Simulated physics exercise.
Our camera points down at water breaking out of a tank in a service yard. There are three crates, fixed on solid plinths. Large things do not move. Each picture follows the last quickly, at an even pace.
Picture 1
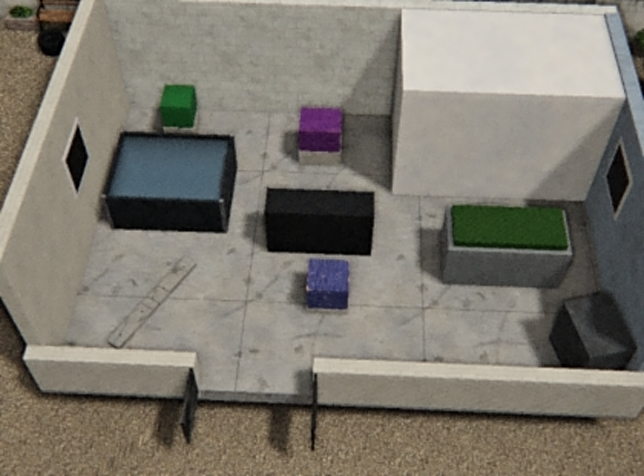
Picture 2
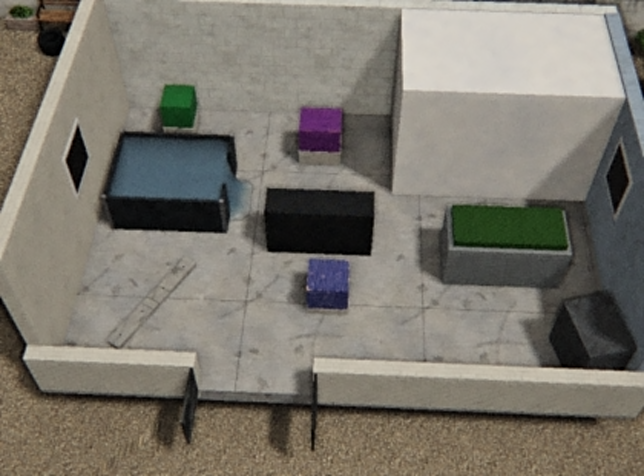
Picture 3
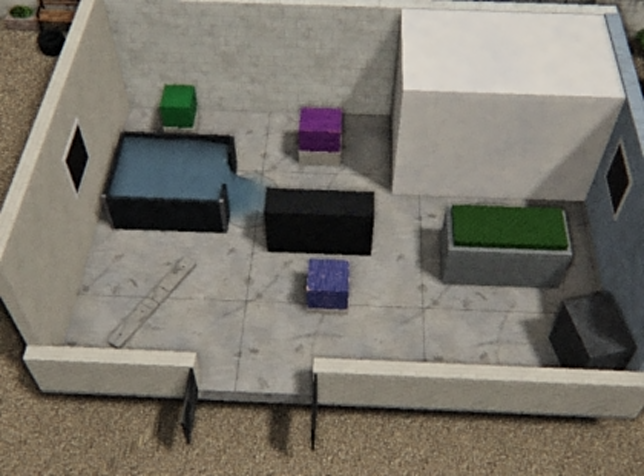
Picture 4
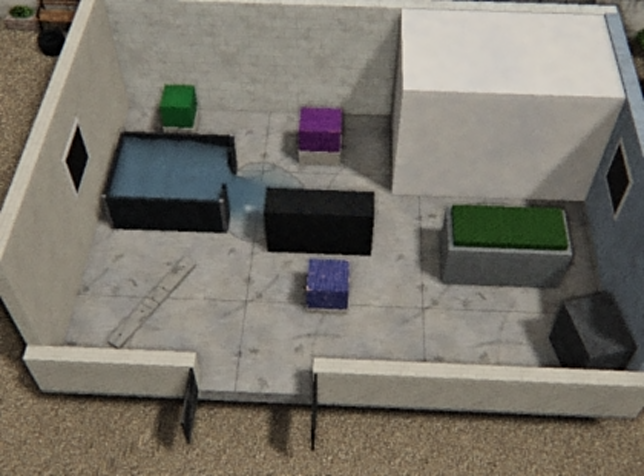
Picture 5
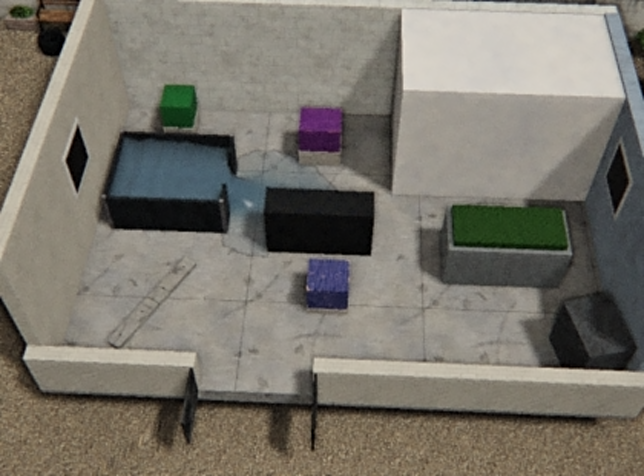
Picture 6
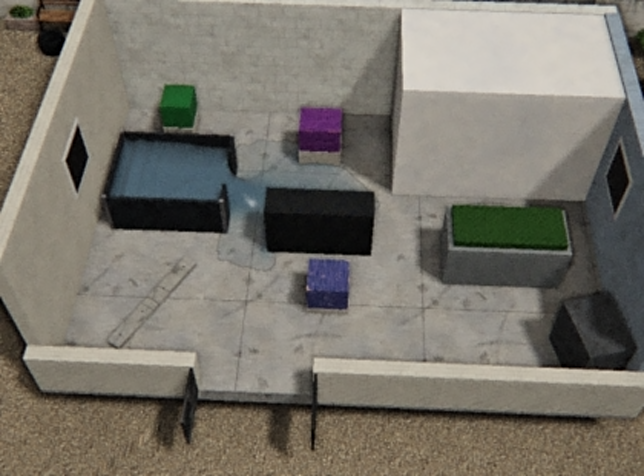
Water breaking out of an open tank through a gap on its right side, spreading across the yard floor toward a black block.
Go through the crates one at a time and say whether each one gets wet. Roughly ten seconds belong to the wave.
Result: I expect the purple crate to never get touched, I expect the blue crate to never get touched, I expect the green crate to never get touched.
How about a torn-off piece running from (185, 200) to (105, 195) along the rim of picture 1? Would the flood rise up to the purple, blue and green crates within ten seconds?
I'd expect the purple crate remains untouched, the blue crate goes wet, and the green crate remains untouched.
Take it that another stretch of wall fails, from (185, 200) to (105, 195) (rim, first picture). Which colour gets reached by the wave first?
First: The blue crate.
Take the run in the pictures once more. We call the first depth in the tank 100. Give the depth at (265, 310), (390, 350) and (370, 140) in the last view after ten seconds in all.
Going in order, roughly 2, 8 and 10 %.
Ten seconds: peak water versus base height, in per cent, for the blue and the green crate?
50 and 50 per cent, roughly.
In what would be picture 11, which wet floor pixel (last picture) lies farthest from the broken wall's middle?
Farthest reach: About (489, 199).
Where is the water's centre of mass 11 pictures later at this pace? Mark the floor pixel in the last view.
Around pixel (253, 196).
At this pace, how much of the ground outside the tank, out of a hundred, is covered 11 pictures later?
Near 40 in a hundred.
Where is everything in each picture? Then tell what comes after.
The first frame shows still water in the open tank at (171, 169).
In the second frame, the front is at (240, 217), out from the gap at (228, 189).
In the third frame, the front is at a hidden place, out from the gap at (228, 190).
In the fourth frame, water pours out at (228, 190) and has run to a hidden place.
In the fifth frame, water pours out at (228, 190) and has run to a hidden place.
In the sixth frame, water pours out at (228, 190) and has run to a hidden place.
A moment on, water covers 25 % of the floor; the purple crate water round its plinth, the blue crate not reached, the green crate not reached.
Next, water covers 40 % of the floor; the purple crate water round its plinth, the blue crate water round its plinth, the green crate not reached.
Then, water covers 45 % of the floor; the purple crate water round its plinth, the blue crate water round its plinth, the green crate water round its plinth.
Later, water covers 70 % of the floor; the purple crate water round its plinth, the blue crate water round its plinth, the green crate water round its plinth.
In the end, water covers 90 % of the floor; the purple crate stayed above the water, the blue crate stayed above the water, the green crate stayed above the water.
